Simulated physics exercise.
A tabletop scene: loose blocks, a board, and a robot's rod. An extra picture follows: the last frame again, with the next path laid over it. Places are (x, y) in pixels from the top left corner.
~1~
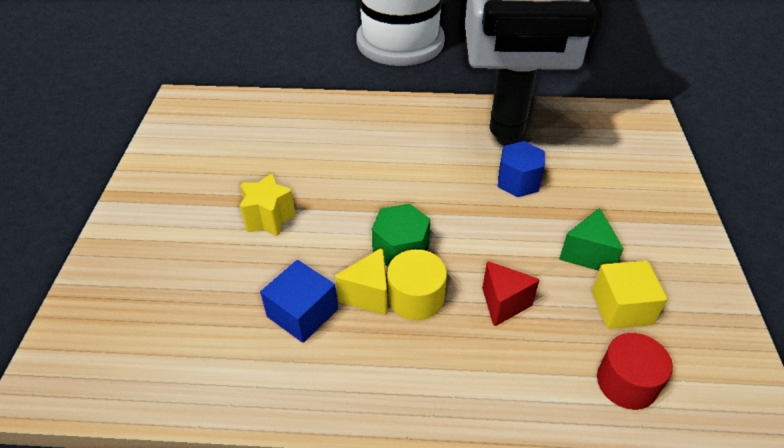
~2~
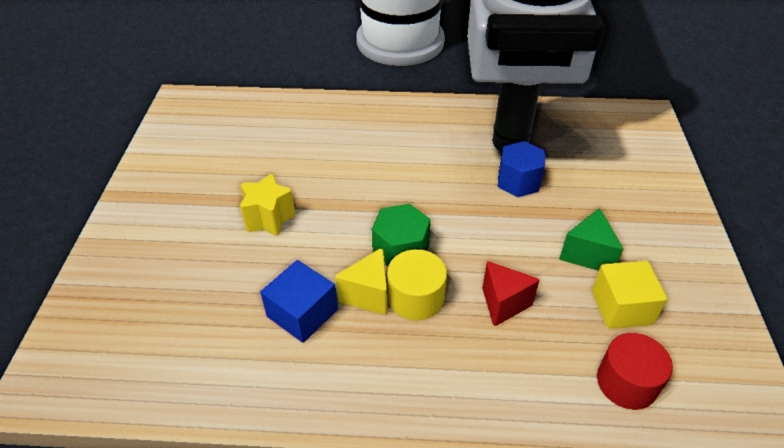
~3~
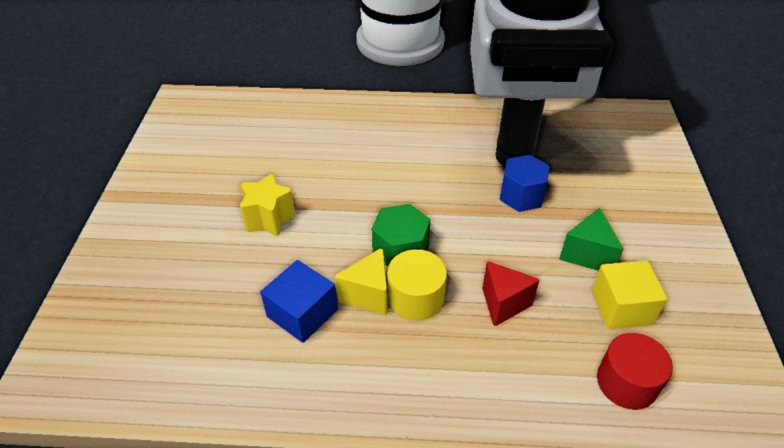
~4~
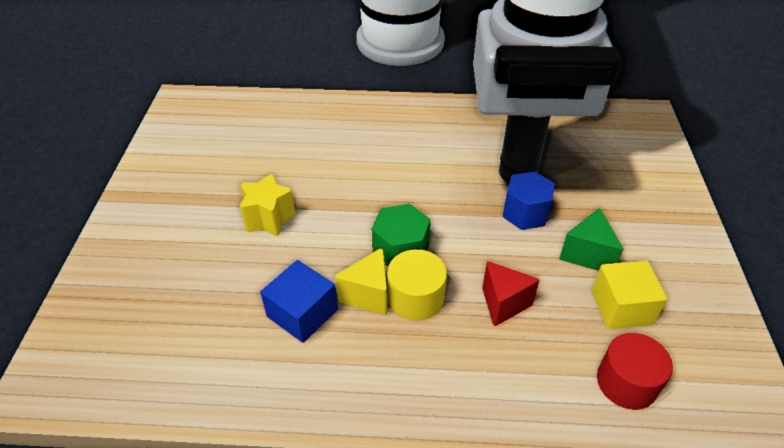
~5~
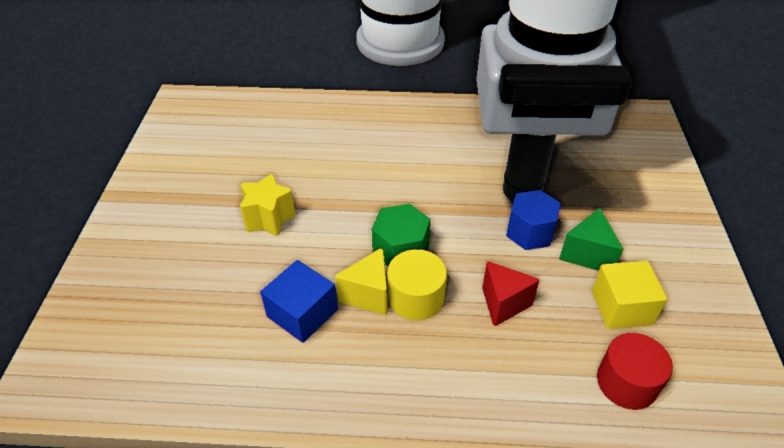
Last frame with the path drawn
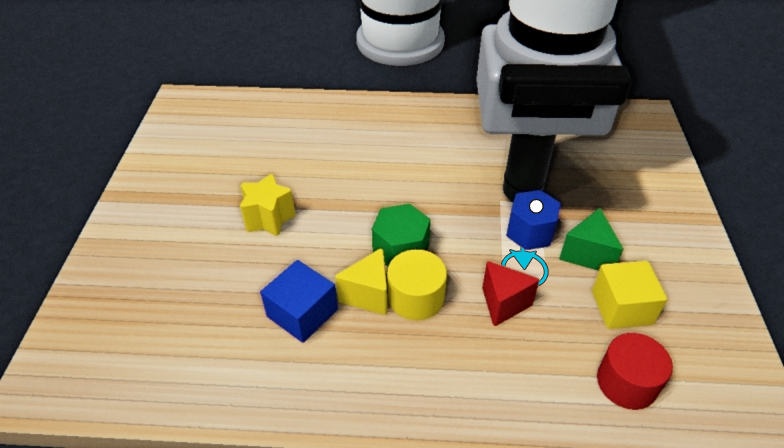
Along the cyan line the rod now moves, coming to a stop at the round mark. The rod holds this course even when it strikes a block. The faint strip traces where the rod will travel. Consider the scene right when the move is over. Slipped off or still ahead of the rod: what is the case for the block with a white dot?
Final position: Ahead.
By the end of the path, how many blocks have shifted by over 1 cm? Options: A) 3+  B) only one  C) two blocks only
It's B.
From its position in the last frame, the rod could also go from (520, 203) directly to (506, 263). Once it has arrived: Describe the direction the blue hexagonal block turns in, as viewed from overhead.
Verdict: Counterclockwise.
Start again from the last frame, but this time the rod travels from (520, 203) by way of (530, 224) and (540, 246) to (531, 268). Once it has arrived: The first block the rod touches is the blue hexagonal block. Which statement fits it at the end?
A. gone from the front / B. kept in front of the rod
Choice B: Kept in front of the rod.
The line goes from (520, 203) directly to (525, 269); the dot is on the blue hexagonal block.
On the path given first. Halfway along, rod (524, 224); blue hexagonal block (544, 241).
At the end, rod (527, 259); red triangular block (510, 285), turned 25° clockwise; blue hexagonal block (557, 277), turned 15° anticlockwise; green triangular block unmoved.
